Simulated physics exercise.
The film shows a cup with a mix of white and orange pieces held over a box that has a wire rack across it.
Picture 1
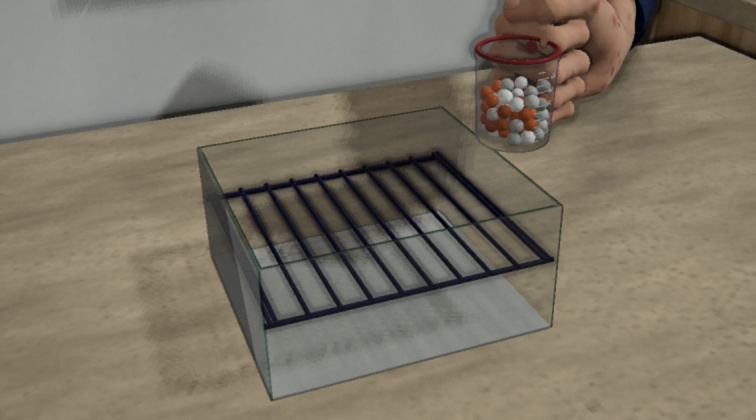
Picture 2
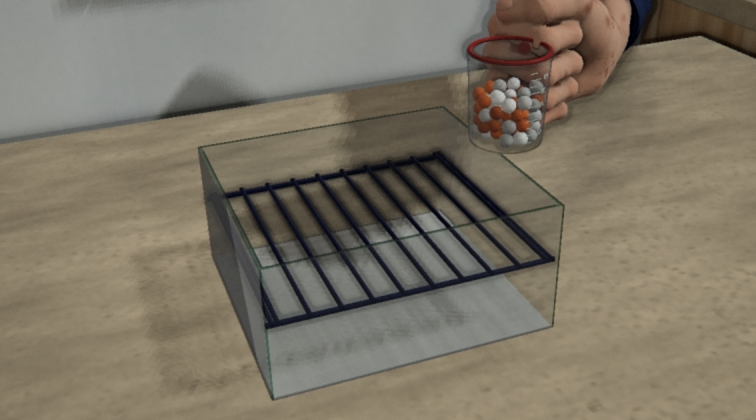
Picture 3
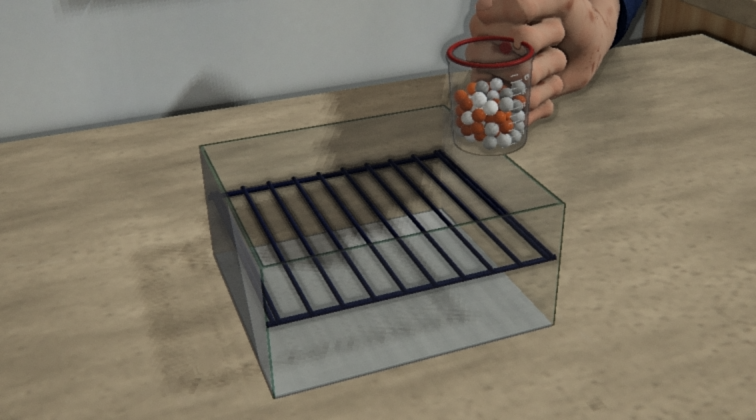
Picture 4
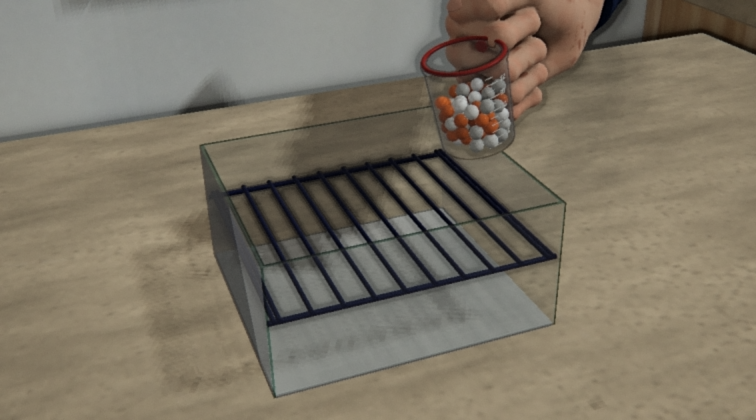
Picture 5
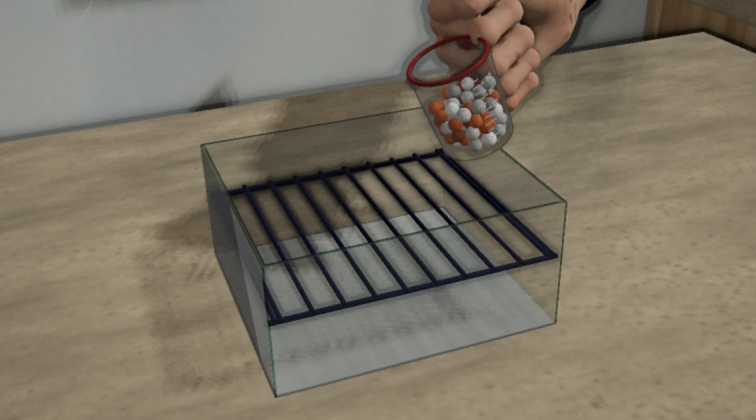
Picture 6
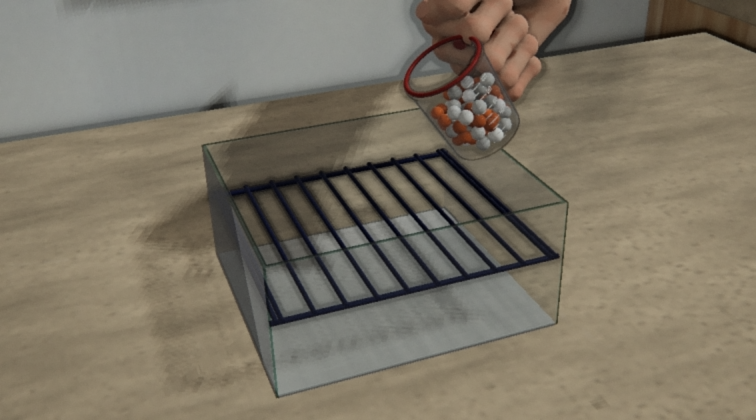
Hand moving a clear cup of white and orange balls left above a glass box with a wire rack, then tilting it leftward.
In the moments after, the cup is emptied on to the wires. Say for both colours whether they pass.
Looking at white, they make it through. Orange ones make it through.
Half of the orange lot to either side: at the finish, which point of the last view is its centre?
It ends up somewhere around (376, 273).
Then, 0.34 s past the last view, white ones, all in the cup; orange ones, all in the cup.
Then, 0.77 s past the last view, white ones, all in the cup; orange ones, all in the cup.
Then, 1.24 s past the last view, white ones, about a third in the cup, about a third on or over the wires, about a quarter under the rack; orange ones, about a quarter in the cup, about half on or over the wires, about a third under the rack.
Finally, white ones, all under the rack; orange ones, all under the rack.
